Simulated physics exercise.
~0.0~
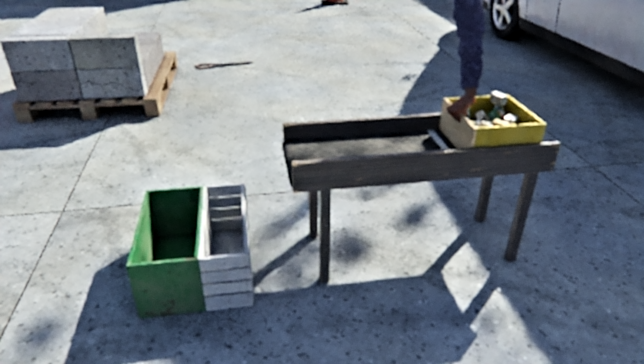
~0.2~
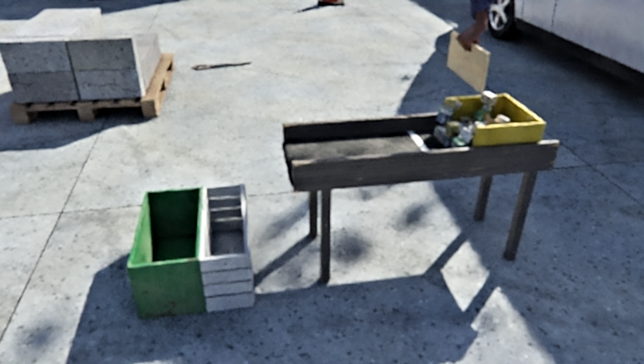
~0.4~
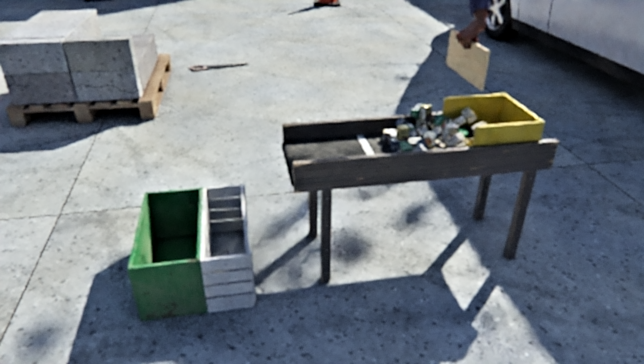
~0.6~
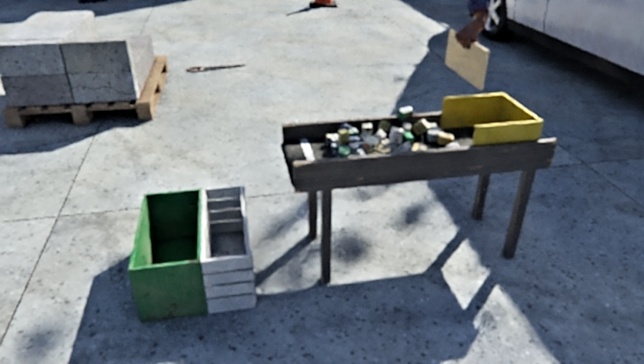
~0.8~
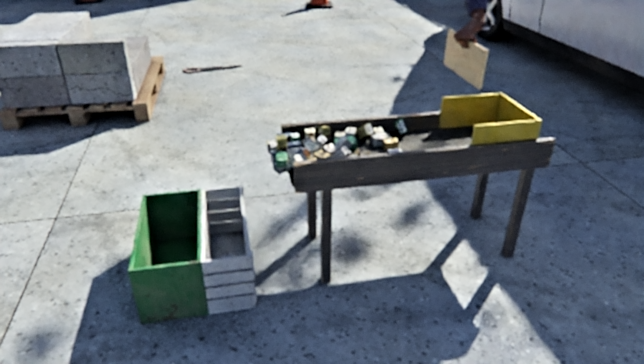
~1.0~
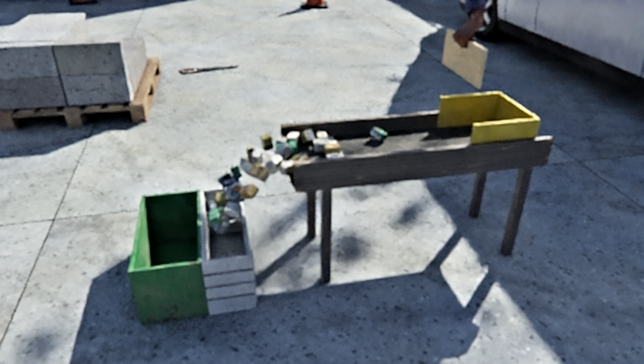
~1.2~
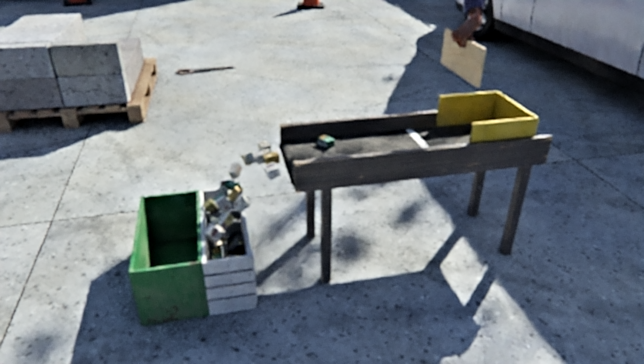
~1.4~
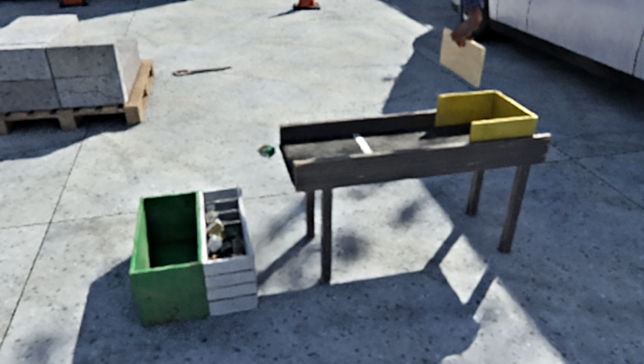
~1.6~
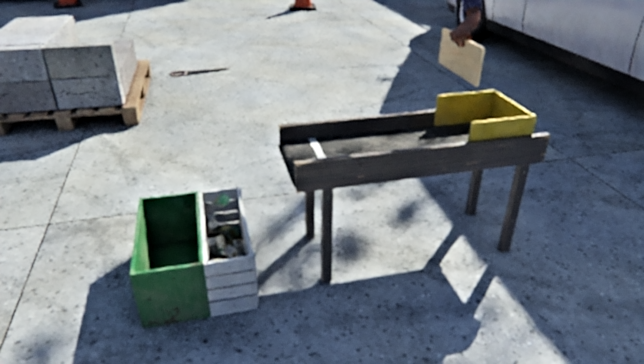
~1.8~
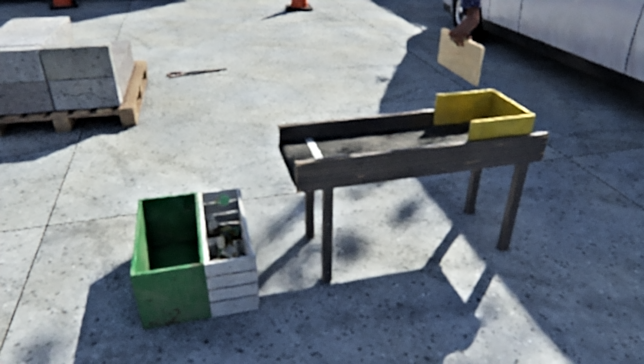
In this clip, a hand lifts a panel from a yellow pen on a raised belt in a paved yard, and a cluster of small cartons travels left, spills off the end and drops into the white tote, leaving the green bin beside it empty.
